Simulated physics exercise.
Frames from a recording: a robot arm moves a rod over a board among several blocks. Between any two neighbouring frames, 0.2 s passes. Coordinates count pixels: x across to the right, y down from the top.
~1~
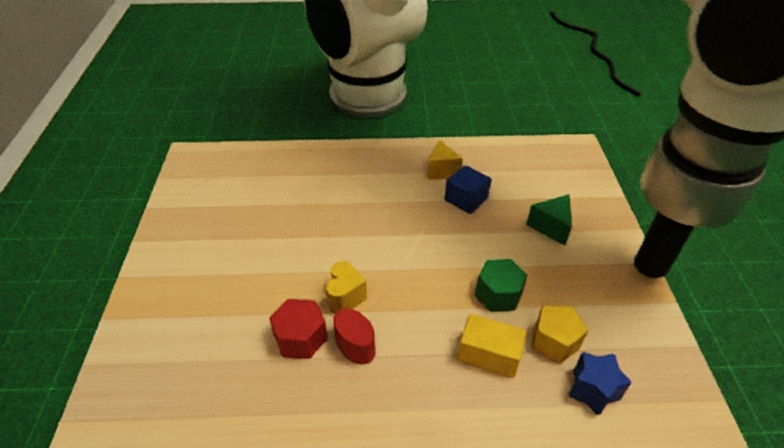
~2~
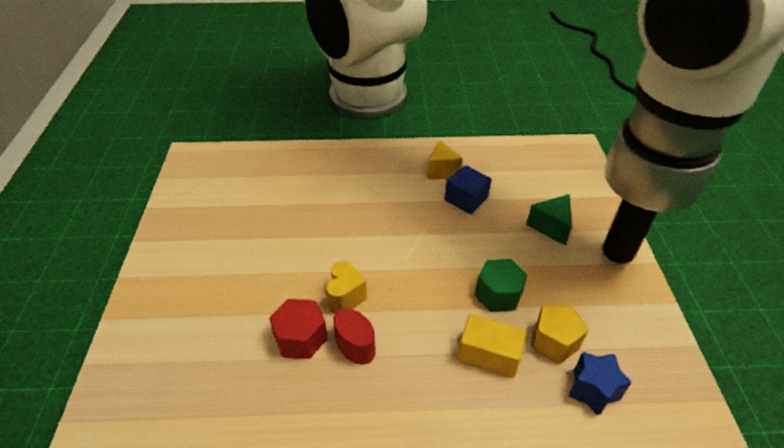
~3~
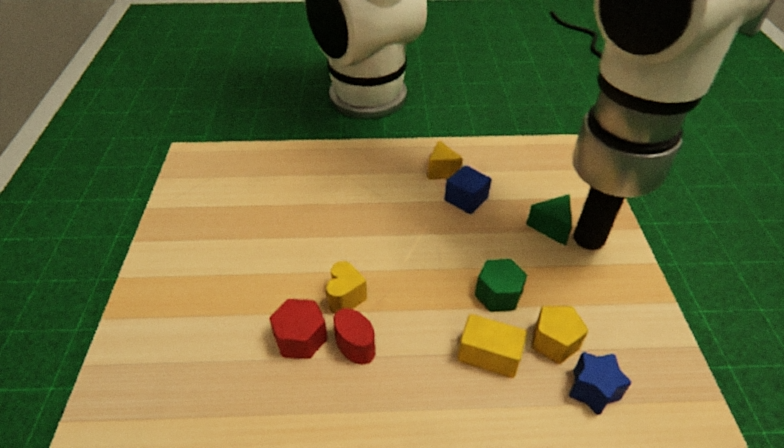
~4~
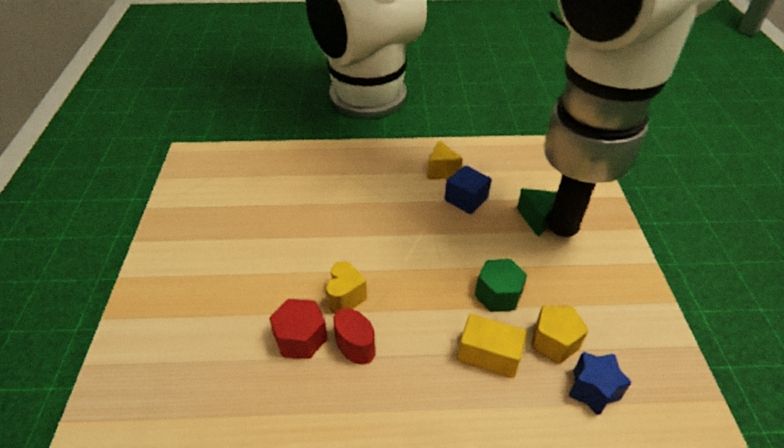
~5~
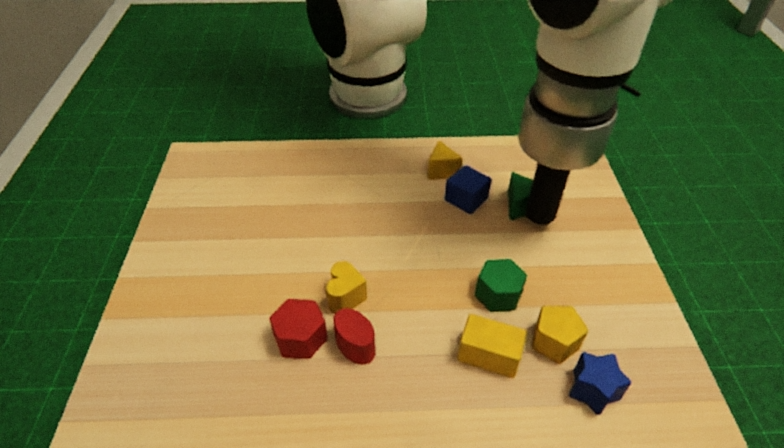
We see a robot arm lower a black rod leftward across a wooden board of colourful blocks, moving up to the green triangular piece, then pushing it left and slightly away, nearer the blue block, while the other blocks stay still.
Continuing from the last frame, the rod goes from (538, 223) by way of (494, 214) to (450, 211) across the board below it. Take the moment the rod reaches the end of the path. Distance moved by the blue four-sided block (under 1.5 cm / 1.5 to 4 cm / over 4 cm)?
The shift is from 1.5 to 4 cm.
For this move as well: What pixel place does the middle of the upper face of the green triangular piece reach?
Around (510, 177).
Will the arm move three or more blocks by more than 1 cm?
Going by the path, no.
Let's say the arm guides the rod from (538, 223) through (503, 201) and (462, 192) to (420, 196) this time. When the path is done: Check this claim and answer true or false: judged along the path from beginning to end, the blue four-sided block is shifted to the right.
The statement is incorrect.
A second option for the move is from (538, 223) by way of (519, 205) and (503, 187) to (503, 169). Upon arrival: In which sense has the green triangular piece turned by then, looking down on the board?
Short answer: Counterclockwise.
The first path, step by step. One third of the way, rod (510, 209); green triangular piece (510, 178), turned 35° clockwise.
Two thirds of the way, rod (481, 205); blue four-sided block (461, 175), turned 15° clockwise; green triangular piece (510, 177), turned 35° clockwise.
At the end, rod (451, 203); yellow triangular piece unmoved; blue four-sided block (448, 170), turned 50° clockwise; green triangular piece (510, 177), turned 35° clockwise.
